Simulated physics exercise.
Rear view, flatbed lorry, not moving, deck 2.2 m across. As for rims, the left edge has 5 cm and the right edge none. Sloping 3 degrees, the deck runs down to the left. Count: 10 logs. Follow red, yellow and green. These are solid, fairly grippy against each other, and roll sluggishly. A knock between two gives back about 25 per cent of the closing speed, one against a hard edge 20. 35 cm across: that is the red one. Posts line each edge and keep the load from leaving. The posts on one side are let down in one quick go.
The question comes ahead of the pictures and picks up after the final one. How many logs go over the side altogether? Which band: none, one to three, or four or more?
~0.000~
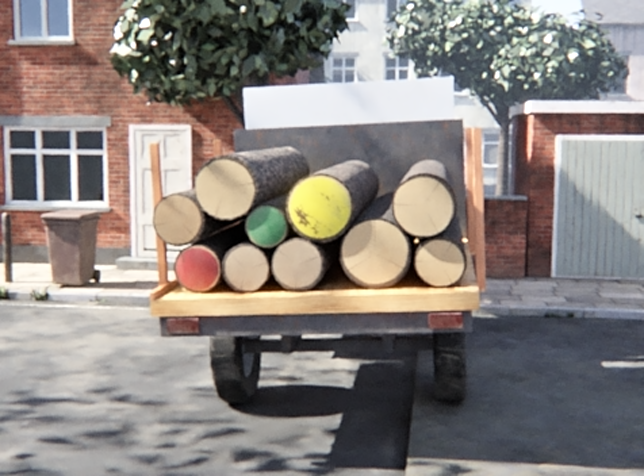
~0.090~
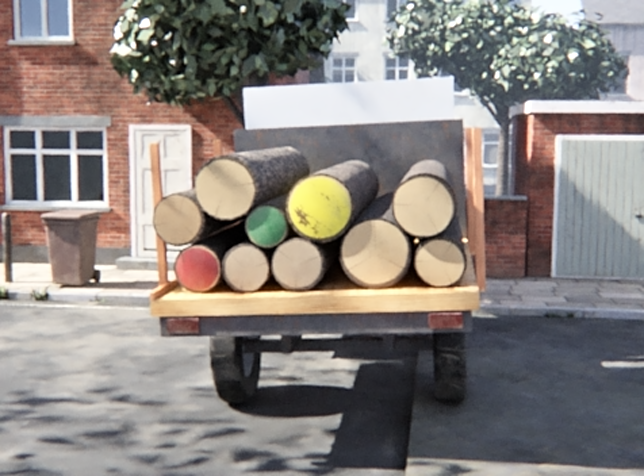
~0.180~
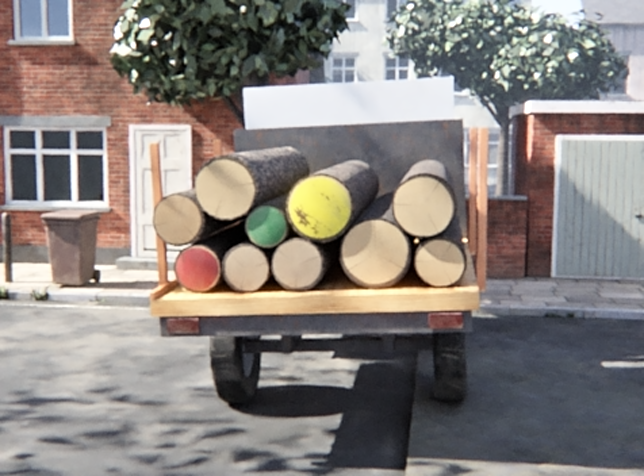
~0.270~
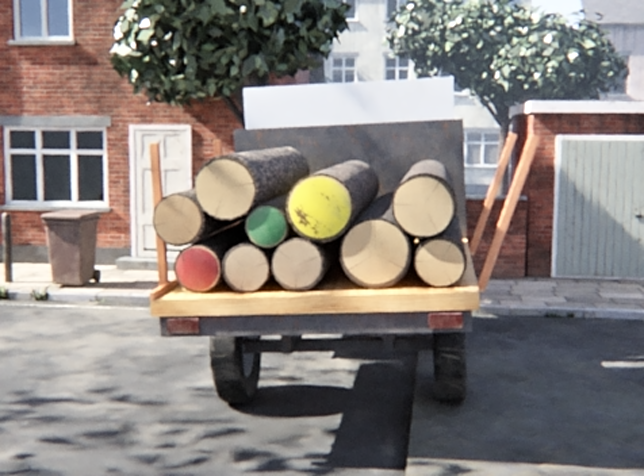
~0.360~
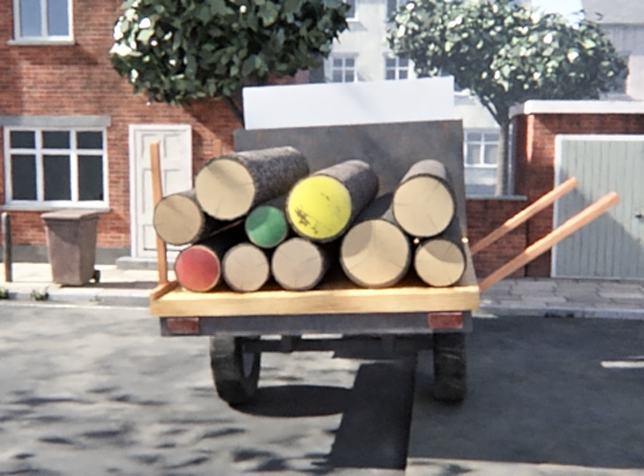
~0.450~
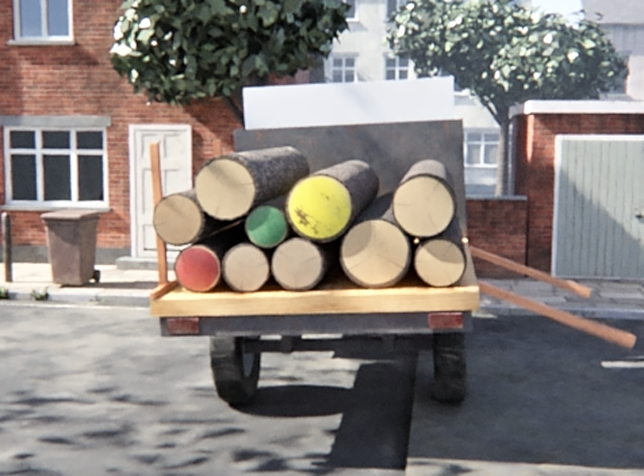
Band: None.
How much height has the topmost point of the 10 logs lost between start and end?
0 cm.
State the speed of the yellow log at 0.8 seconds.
It moves at about 0.0 m/s.
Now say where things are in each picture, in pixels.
The first picture shows red (197, 269), yellow (320, 208), green (267, 226); both sides upright; the deck slopes 3° down to the left; 5 of the 10 make up the bottom layer.
The second picture shows red (197, 269), yellow (320, 208), green (267, 226); sides still shut.
The third picture shows red (197, 269), yellow (320, 208), green (267, 226); sides still shut.
The fourth picture shows red (197, 269), yellow (320, 208), green (267, 226); right posts out by 20°, tip at (533, 141).
The fifth picture shows red (197, 269), yellow (320, 208), green (267, 226); right posts out by 55°, tip at (613, 200).
The sixth picture shows red (197, 269), yellow (320, 208), green (267, 226); right posts out by 110°, tip at (628, 341).
Then, 0.8 s in, red is on the deck, 30 cm from the left edge; yellow is up on others, 105 cm from the right edge; green is up on others, 80 cm from the left edge; 0 off so far.
In the end (1.2 s), red is on the deck, 30 cm from the left edge; yellow is up on others, 105 cm from the right edge; green is up on others, 80 cm from the left edge; 0 off so far.
